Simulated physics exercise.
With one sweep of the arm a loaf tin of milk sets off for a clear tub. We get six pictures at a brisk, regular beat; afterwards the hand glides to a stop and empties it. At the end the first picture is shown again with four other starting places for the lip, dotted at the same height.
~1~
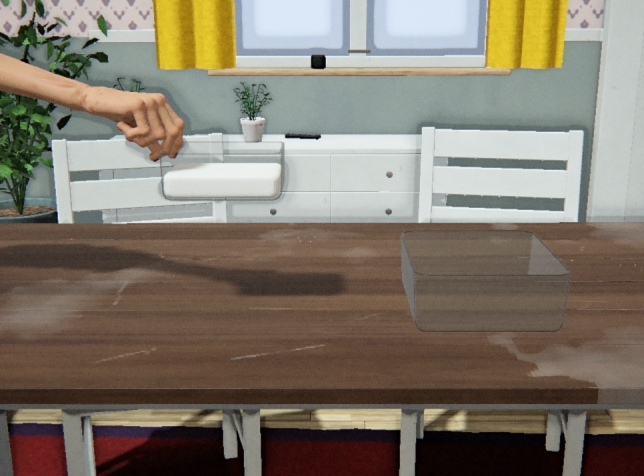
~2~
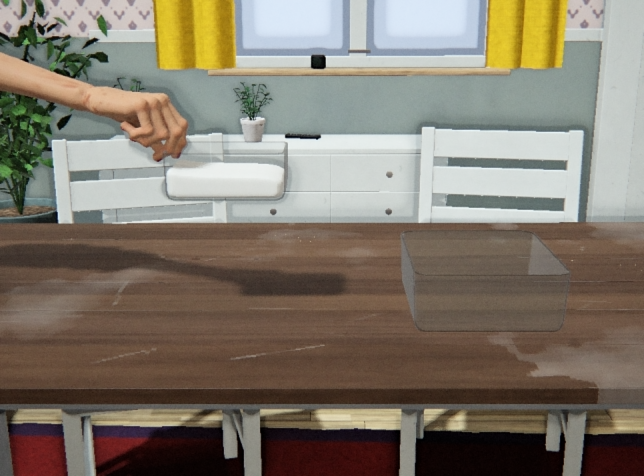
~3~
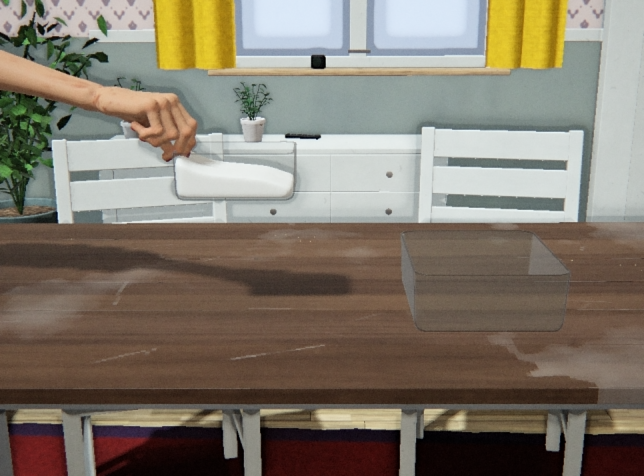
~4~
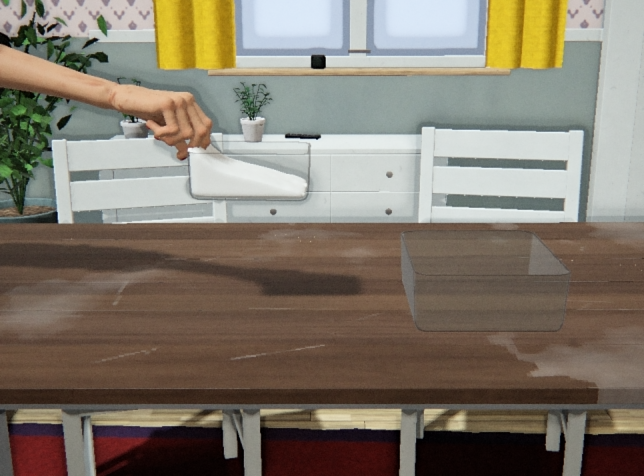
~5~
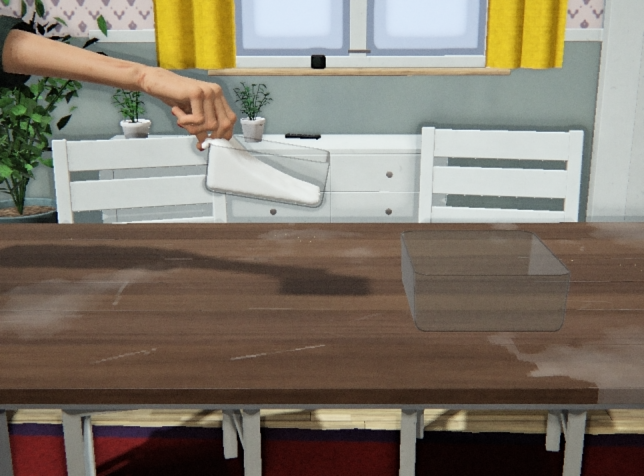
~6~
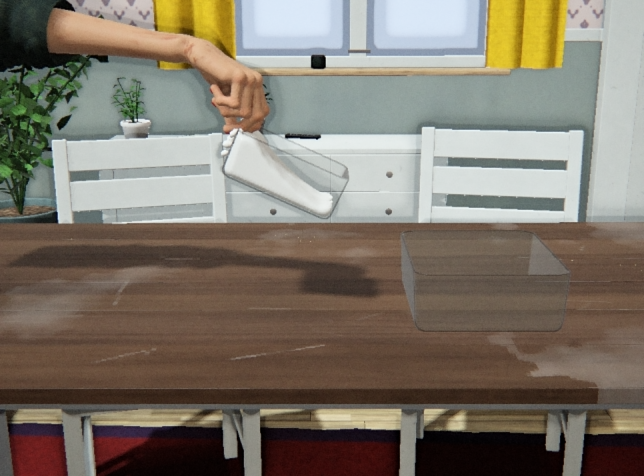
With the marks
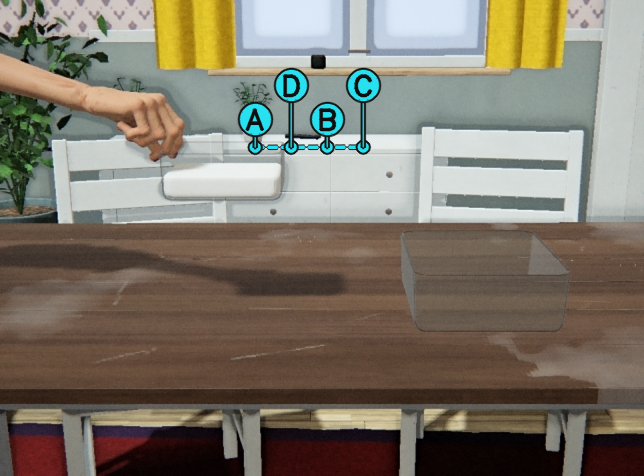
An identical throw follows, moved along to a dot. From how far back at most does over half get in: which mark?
Dot B.
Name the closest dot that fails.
Here it is dot D.
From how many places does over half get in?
Two of them.
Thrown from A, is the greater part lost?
Yes, that goes wrong.
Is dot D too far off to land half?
Yes, that goes wrong.
On the marked copy, A at (255, 147); B at (327, 147); C at (363, 147); D at (291, 147).
Choosing A, about 7 % lands in the tub, 91 % falls short.
Choosing B, about 74 % lands in the tub, 17 % falls short and 10 % goes beside or beyond.
Choosing C, about 87 % lands in the tub, 5 % falls short and 8 % goes beside or beyond.
Choosing D, about 29 % lands in the tub, 65 % falls short and 6 % goes beside or beyond.
